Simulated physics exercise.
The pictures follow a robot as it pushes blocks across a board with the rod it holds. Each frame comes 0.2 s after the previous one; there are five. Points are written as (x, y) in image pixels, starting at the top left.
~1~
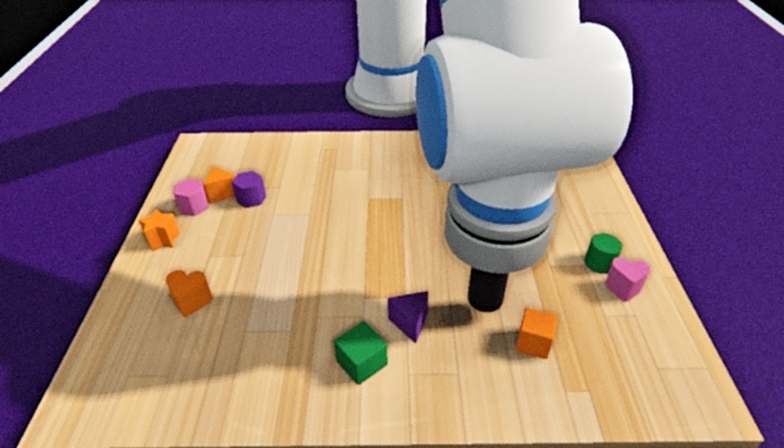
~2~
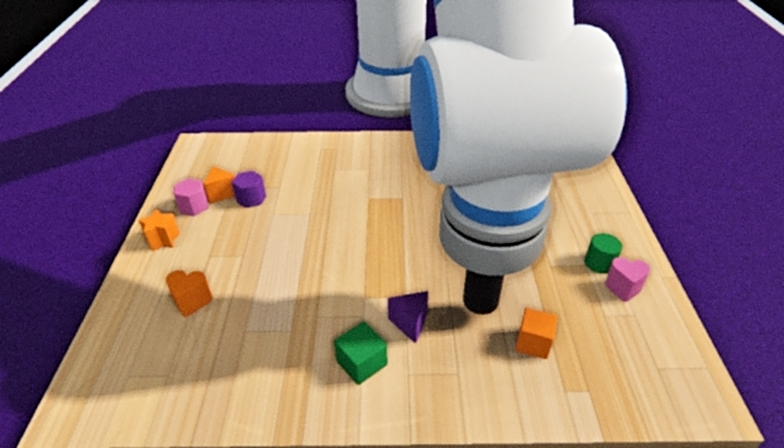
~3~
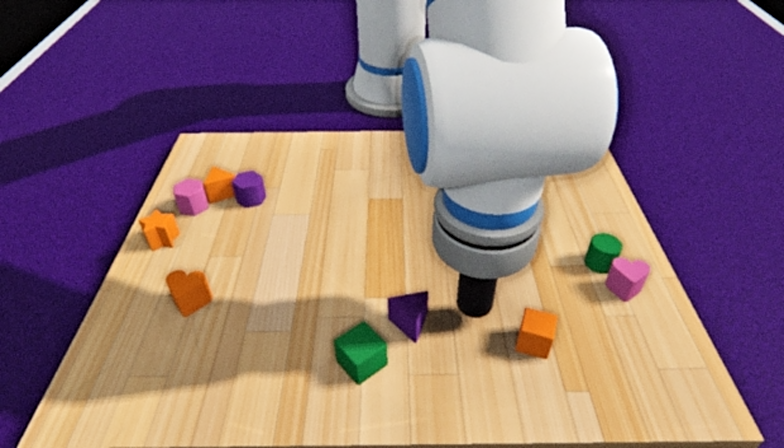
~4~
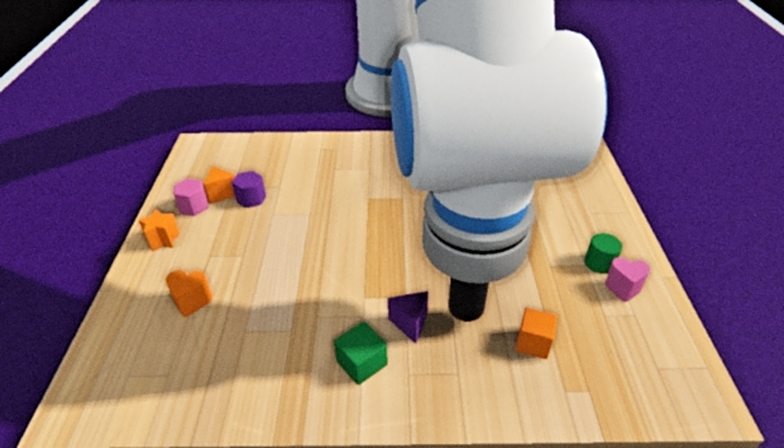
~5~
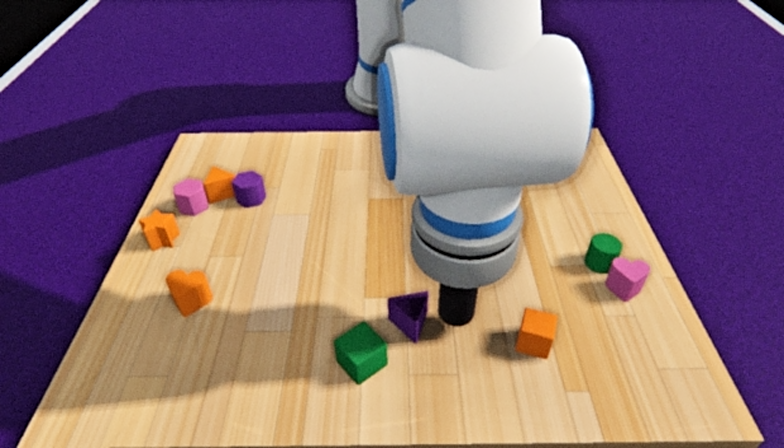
A white robot arm with a black rod moving slowly left over a wooden board of scattered coloured blocks, touching none.
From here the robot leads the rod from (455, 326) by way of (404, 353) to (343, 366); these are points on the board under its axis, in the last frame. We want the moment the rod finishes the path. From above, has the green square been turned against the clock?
Short answer: No.
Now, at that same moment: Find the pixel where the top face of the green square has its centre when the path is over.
So, by the moment the path ends, you'll find the top centre of the green square at (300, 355).
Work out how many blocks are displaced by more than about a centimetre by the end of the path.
Count: Two.
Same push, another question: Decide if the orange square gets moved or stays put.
It ends up on the same spot.
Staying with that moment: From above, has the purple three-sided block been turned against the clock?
No, I don't think so.
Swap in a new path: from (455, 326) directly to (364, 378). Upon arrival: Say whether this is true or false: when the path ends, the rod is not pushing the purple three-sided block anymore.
It is true.
On the path given first. One third of the way, rod (420, 332); purple three-sided block (396, 306), turned 35° clockwise.
Two thirds of the way, rod (382, 349); green square (342, 348), turned 25° clockwise; purple three-sided block (394, 307), turned 45° clockwise.
At the end, rod (341, 354); green square (300, 355), turned 20° clockwise; purple three-sided block (394, 307), turned 45° clockwise; orange square unmoved.
